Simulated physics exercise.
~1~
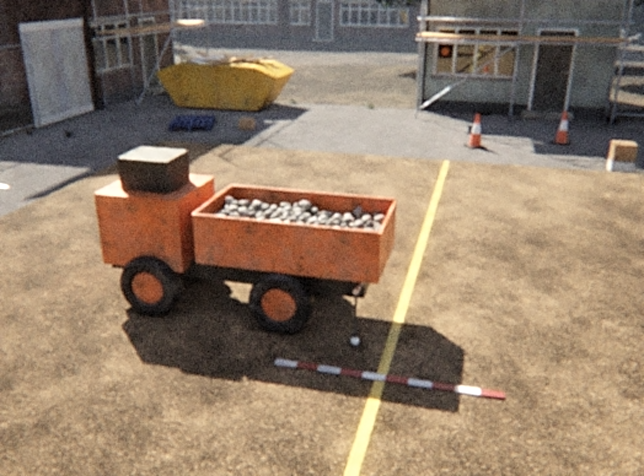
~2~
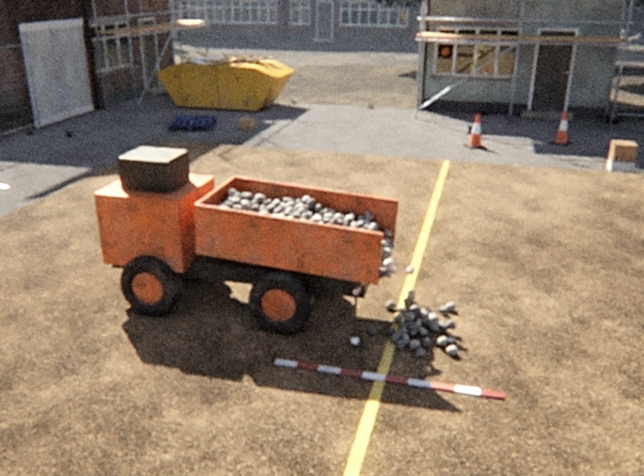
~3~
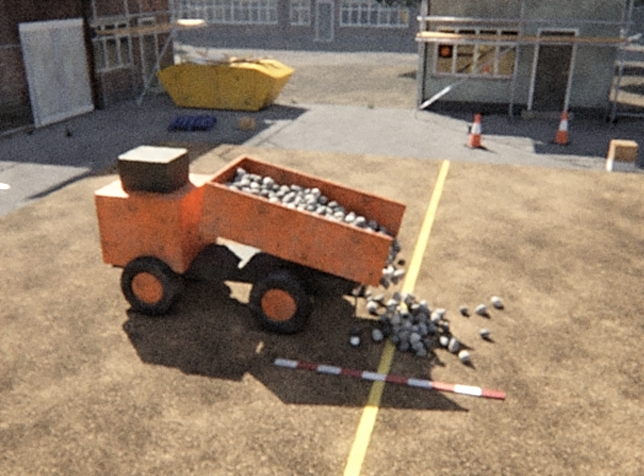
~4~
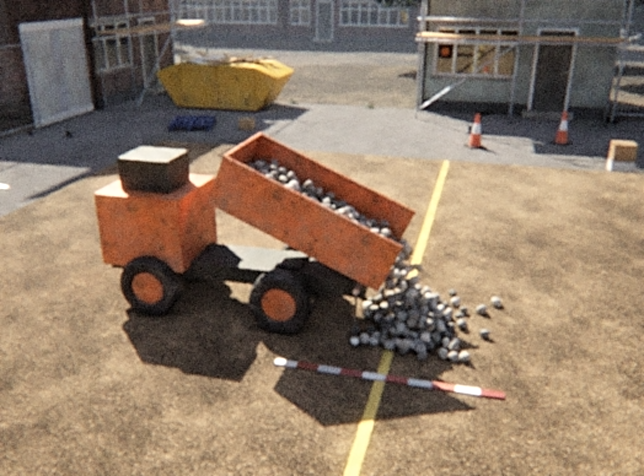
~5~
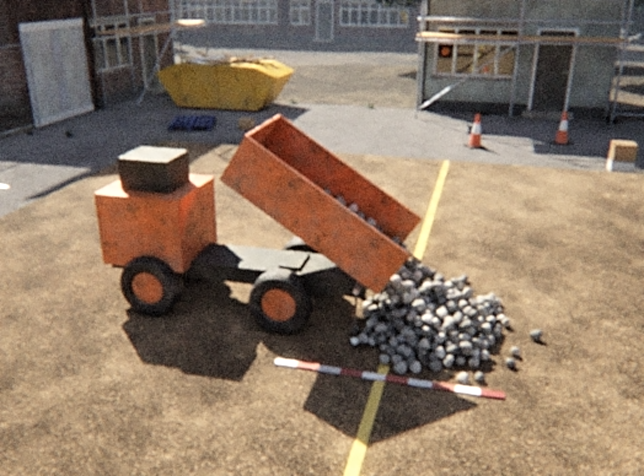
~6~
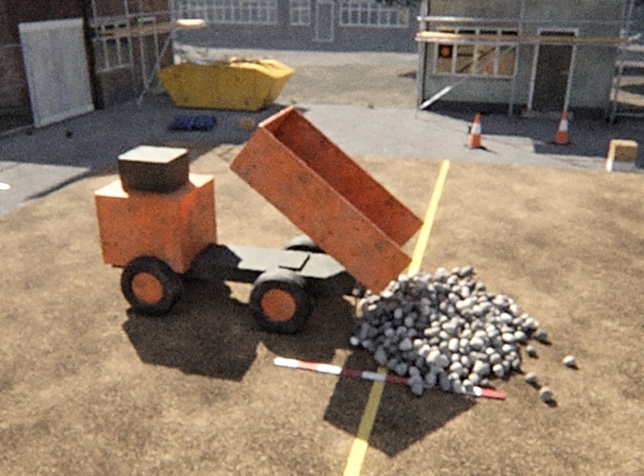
An orange tipper truck with a dark block on its cab stands on brown ground in a building yard, seen from slightly above and to the side, its open body full of grey stones. A yellow line crosses the ground behind it, near a red and white striped staff, with a yellow skip, scaffolding and traffic cones beyond. The body begins to tilt, and stones spill from its right end onto the line. It rises steeply, and the heap grows and spreads rightward, covering part of the staff. Finally the raised body looks empty, with most stones lying past the line.
